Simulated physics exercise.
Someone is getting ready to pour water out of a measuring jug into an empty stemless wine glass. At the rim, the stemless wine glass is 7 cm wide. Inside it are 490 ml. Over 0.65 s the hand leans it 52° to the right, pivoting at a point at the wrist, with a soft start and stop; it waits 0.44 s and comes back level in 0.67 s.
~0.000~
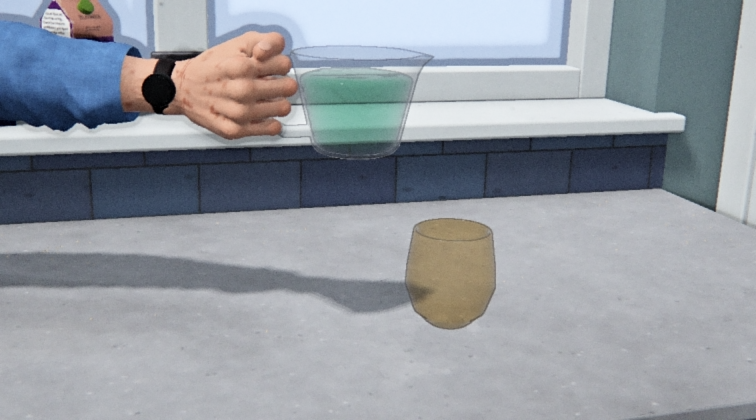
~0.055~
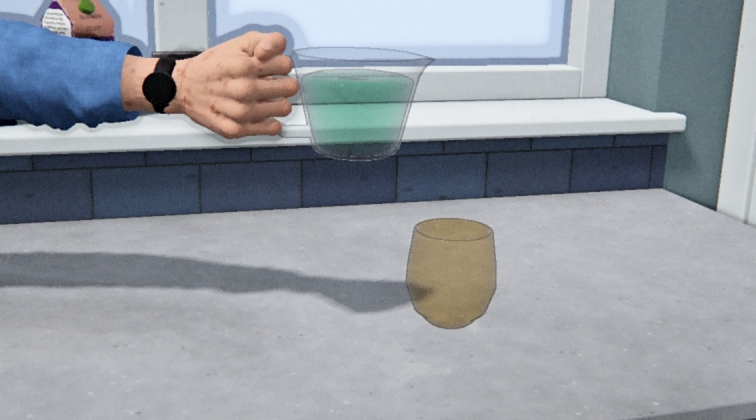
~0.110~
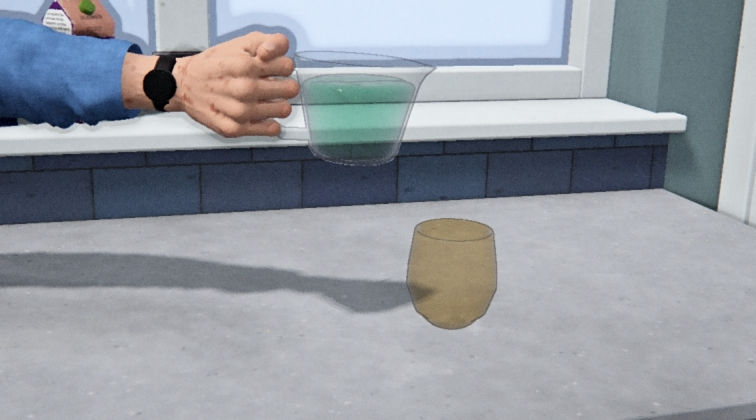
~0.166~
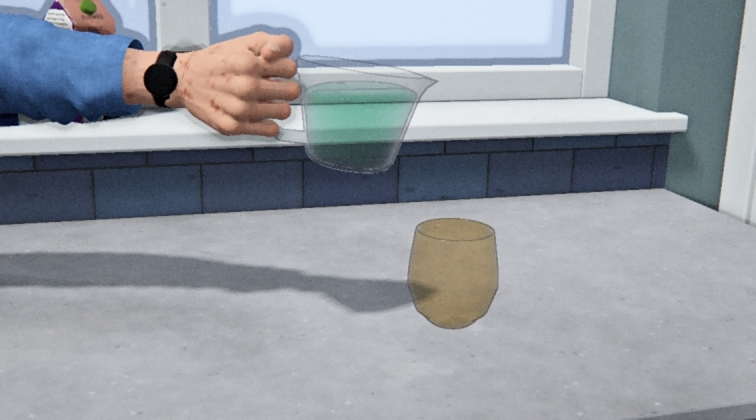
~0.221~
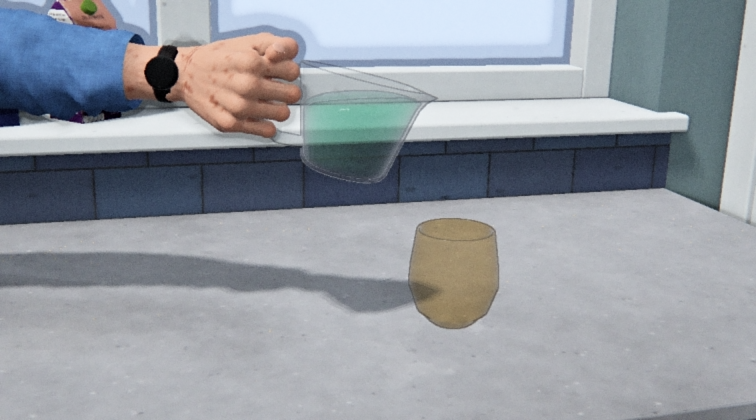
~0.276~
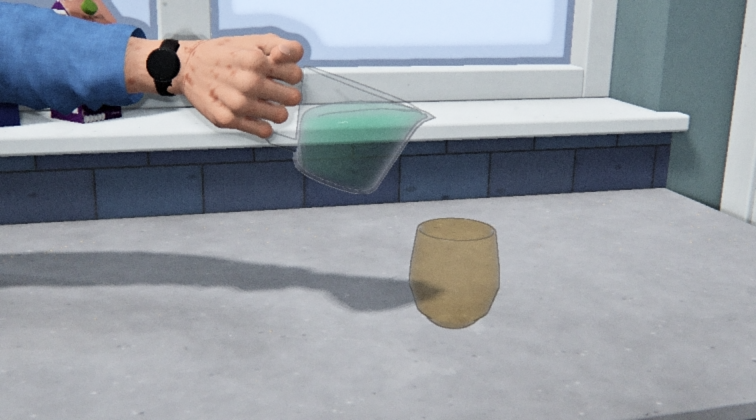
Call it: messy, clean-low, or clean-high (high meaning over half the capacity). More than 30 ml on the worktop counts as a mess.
Messy.
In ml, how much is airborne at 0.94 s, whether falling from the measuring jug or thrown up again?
About 50 ml.
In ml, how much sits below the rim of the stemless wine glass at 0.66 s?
Roughly 60 ml.
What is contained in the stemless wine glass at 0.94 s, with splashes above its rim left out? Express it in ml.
Roughly 110 ml, give or take.
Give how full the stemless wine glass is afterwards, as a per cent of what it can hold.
30 %.
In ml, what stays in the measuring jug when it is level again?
Roughly 190 ml.
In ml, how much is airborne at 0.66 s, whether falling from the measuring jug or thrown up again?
It comes to about 70 ml.
After 0.66 s the tilt is 52° and the stemless wine glass has 60 ml, the measuring jug 350 ml, and 10 ml is on the worktop.
After 0.94 s the tilt is 52° and the stemless wine glass has 110 ml, the measuring jug 240 ml, and 90 ml is on the worktop.
After 1.24 s the tilt is 46° and the stemless wine glass has 130 ml, the measuring jug 195 ml, and 145 ml is on the worktop.
After 1.56 s the tilt is 11° and the stemless wine glass has 140 ml, the measuring jug 195 ml, and 155 ml is on the worktop.
In the end the stemless wine glass has 140 ml, the measuring jug 195 ml, and 155 ml is on the worktop.
